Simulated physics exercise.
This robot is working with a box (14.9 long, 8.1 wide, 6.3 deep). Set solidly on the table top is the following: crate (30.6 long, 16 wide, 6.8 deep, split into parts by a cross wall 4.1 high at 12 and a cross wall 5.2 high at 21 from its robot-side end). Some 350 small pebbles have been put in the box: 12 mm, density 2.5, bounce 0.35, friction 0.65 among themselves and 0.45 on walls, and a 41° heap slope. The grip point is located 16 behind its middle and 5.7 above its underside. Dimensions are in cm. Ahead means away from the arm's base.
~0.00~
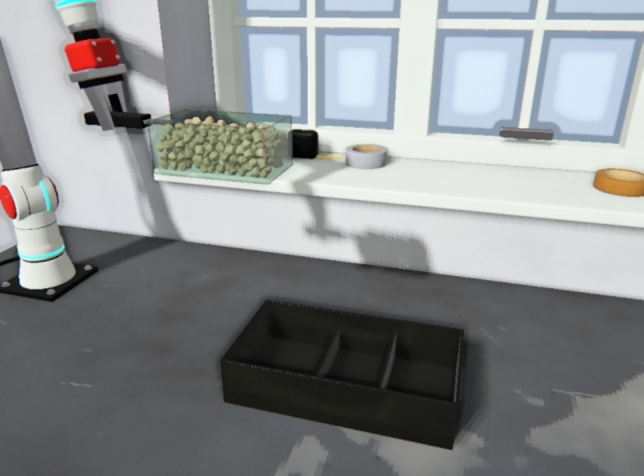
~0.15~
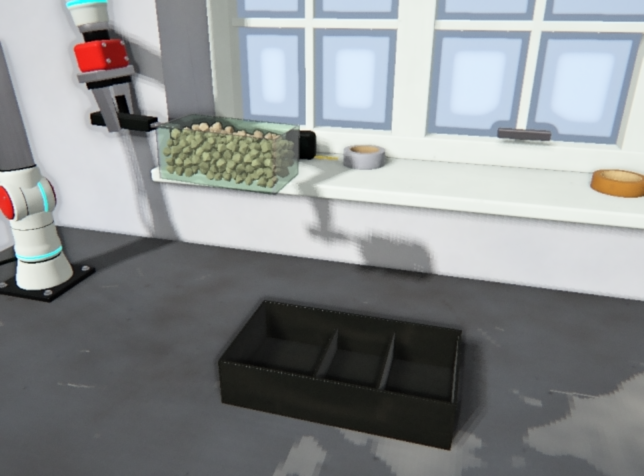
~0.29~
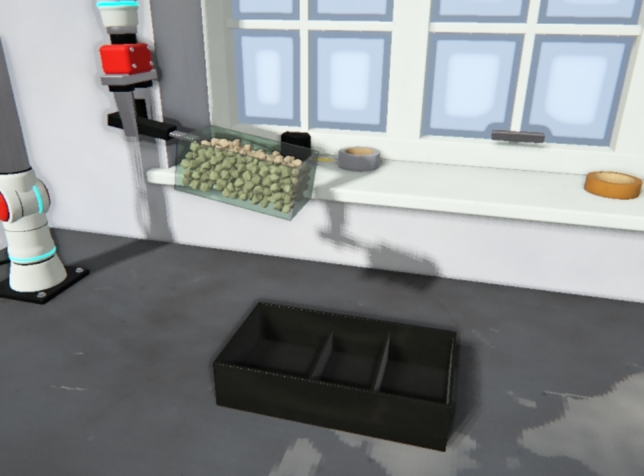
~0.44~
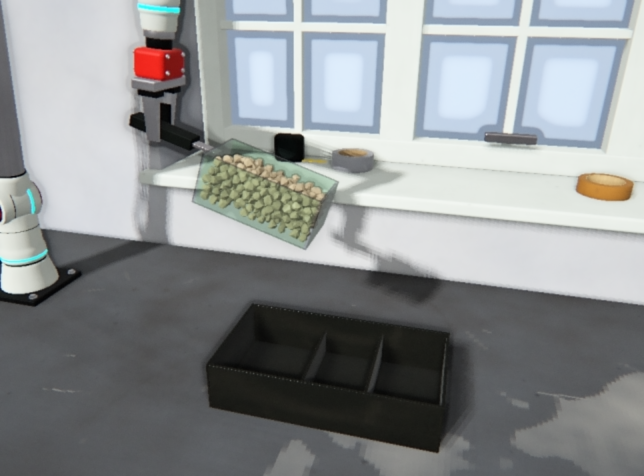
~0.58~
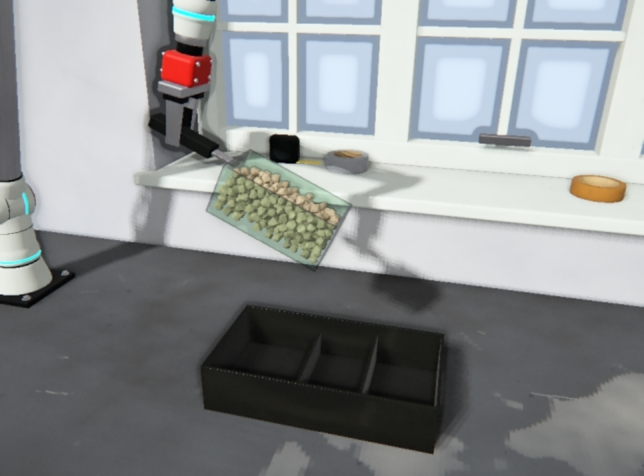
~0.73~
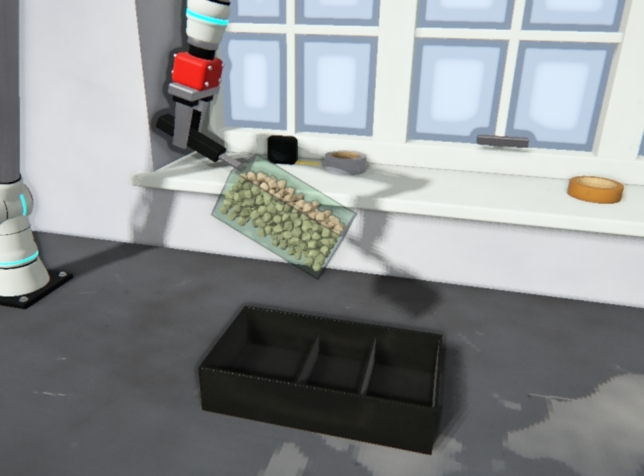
By a bright window, a robot arm moving a clear box of pebbles rightward off the sill, tilting it above a black divided tray.
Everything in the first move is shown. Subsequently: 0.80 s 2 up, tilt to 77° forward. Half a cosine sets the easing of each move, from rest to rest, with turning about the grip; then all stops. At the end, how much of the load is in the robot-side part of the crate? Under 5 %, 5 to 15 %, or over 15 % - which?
I would say over 15 %.
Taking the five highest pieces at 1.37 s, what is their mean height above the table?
28 cm, more or less.
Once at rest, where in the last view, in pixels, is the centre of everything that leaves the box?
Near pixel (280, 378).
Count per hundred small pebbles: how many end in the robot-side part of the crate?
The share comes to around 30 per cent.
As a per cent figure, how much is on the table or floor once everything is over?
I'd put it at roughly 0 per cent.
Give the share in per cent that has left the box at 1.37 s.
Roughly 0 percent by that moment.
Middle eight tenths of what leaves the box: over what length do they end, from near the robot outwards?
About 8 centimetres.
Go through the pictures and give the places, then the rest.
The box floor at (225, 167), level; upper third of the load around (222, 134), from x 160 to 285, top at y 120; 352 in the box, in the first picture.
The box floor at (231, 174), tilted 3° forward; upper third of the load around (225, 141), from x 170 to 290, top at y 125, in the second picture.
The box floor at (246, 191), tilted 9° forward; upper third of the load around (232, 159), from x 185 to 305, top at y 140, in the third picture.
The box floor at (261, 211), tilted 18° forward; upper third of the load around (244, 177), from x 205 to 325, top at y 160, in the fourth picture.
The box floor at (273, 226), tilted 24° forward; upper third of the load around (256, 191), from x 220 to 335, top at y 170, in the fifth picture.
The box floor at (277, 232), tilted 27° forward; upper third of the load around (262, 196), from x 225 to 340, top at y 175; 352 in the box, in the sixth picture.
After 1.05 s, tilted 44° forward, highest piece 30 above the table; 352 in the box.
After 1.37 s, tilted 72° forward, highest piece 29 above the table; 348 in the box, 2 in the robot-side part, 2 in flight or on a rim.
After 1.73 s, tilted 77° forward, highest piece 28 above the table; 312 in the box, 33 in the robot-side part, 7 in flight or on a rim.
After 2.78 s, tilted 77° forward, highest piece 27 above the table; 236 in the box, 114 in the robot-side part, 1 in the middle part, 1 on the table or floor.
In the end, 236 in the box, 114 in the robot-side part, 1 in the middle part, 1 on the table or floor. That is 32 % in the robot-side part of the crate.
